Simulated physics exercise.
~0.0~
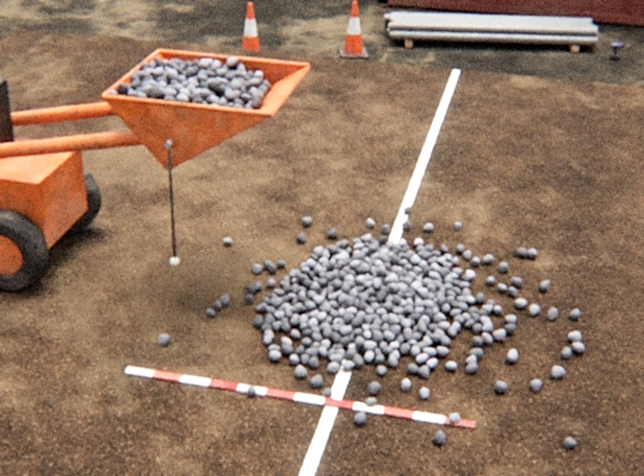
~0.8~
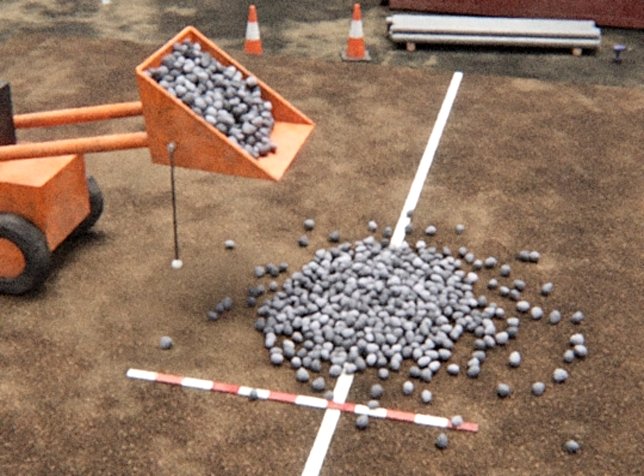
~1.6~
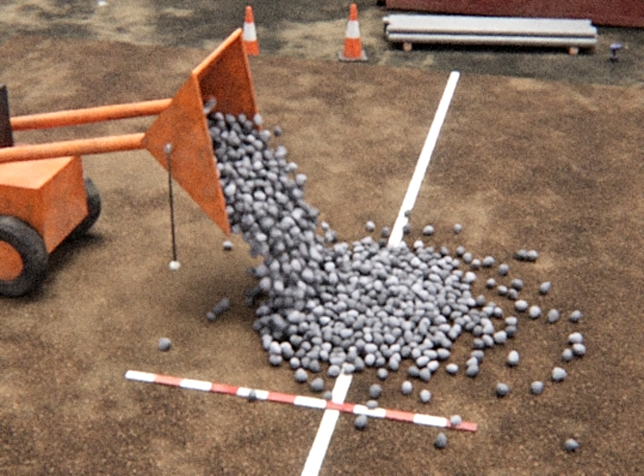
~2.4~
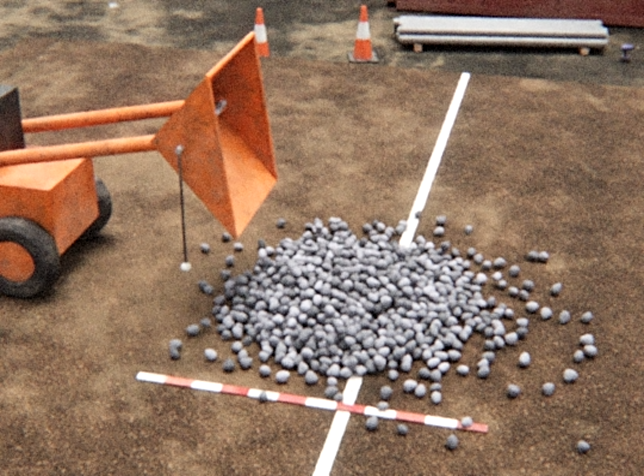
An orange loader bucket full of rounded grey stones sits raised at the left, beside a loose heap of similar stones spread across a white line painted on brown ground. The bucket begins tipping forward to the right, and its load settles toward the lower lip. As it tilts more steeply, the stones pour out in a thick stream onto the near left side of the heap. The bucket empties and stays steeply tipped. The heap ends up broader toward the left, with most stones left of the line and only slightly more beyond it.
